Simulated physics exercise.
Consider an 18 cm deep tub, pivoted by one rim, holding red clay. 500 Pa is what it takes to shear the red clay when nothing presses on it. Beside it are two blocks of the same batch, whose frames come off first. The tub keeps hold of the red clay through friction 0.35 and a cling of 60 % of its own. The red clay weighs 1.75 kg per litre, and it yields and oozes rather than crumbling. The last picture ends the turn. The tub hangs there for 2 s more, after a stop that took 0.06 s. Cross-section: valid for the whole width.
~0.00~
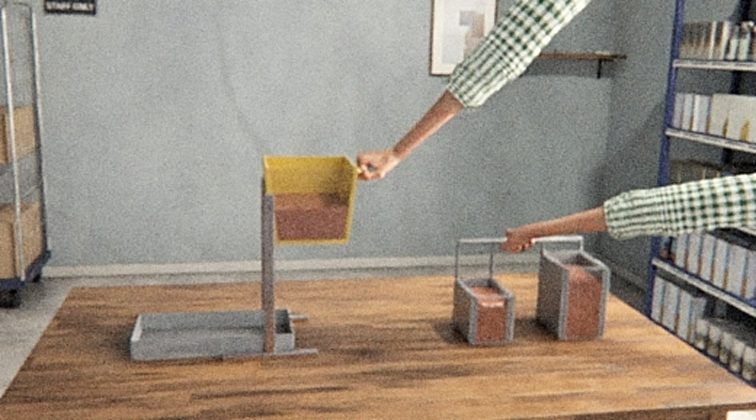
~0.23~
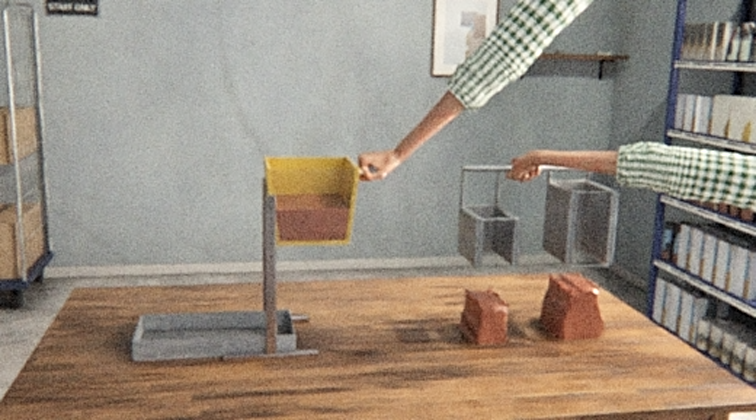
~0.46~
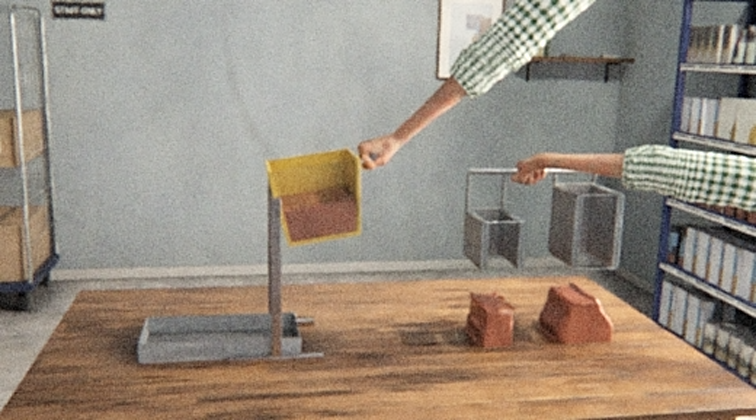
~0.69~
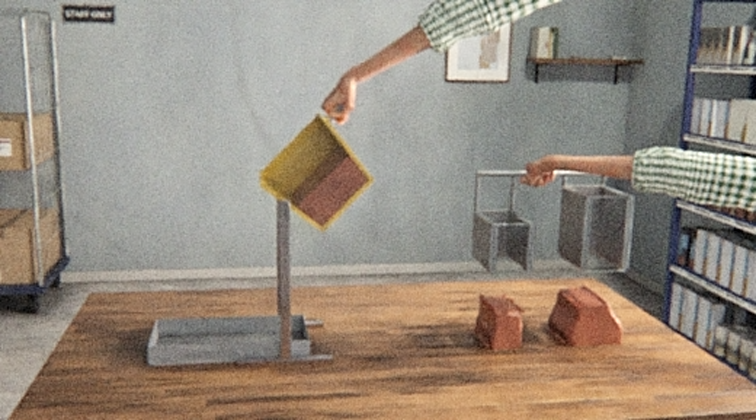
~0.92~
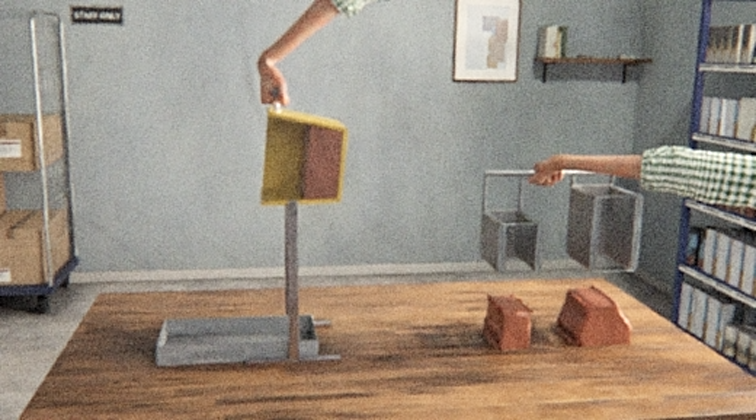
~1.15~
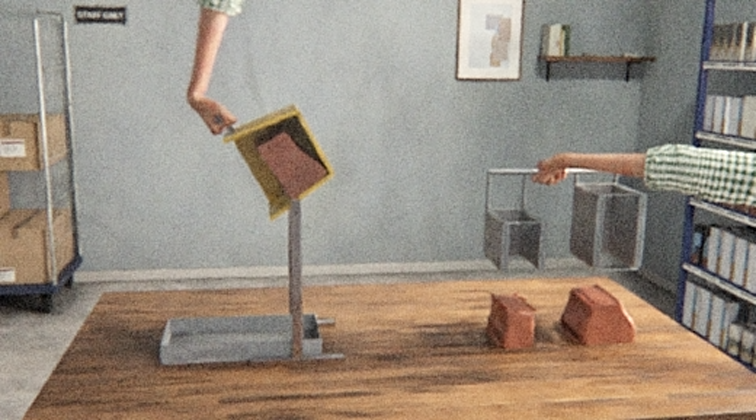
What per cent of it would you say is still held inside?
Near 0 percent is still held inside.
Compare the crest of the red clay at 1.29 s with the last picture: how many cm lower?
Roughly 10 cm.
After 1.29 s, the tub is at 119 degrees and holds 52 %.
After 1.46 s, the tub is at 119 degrees and holds 0 %.
After 1.63 s, the tub is at 119 degrees and holds 0 %.
After 1.80 s, the tub is at 119 degrees and holds 0 %.
After 3.15 s, the tub is at 119 degrees and holds 0 %.
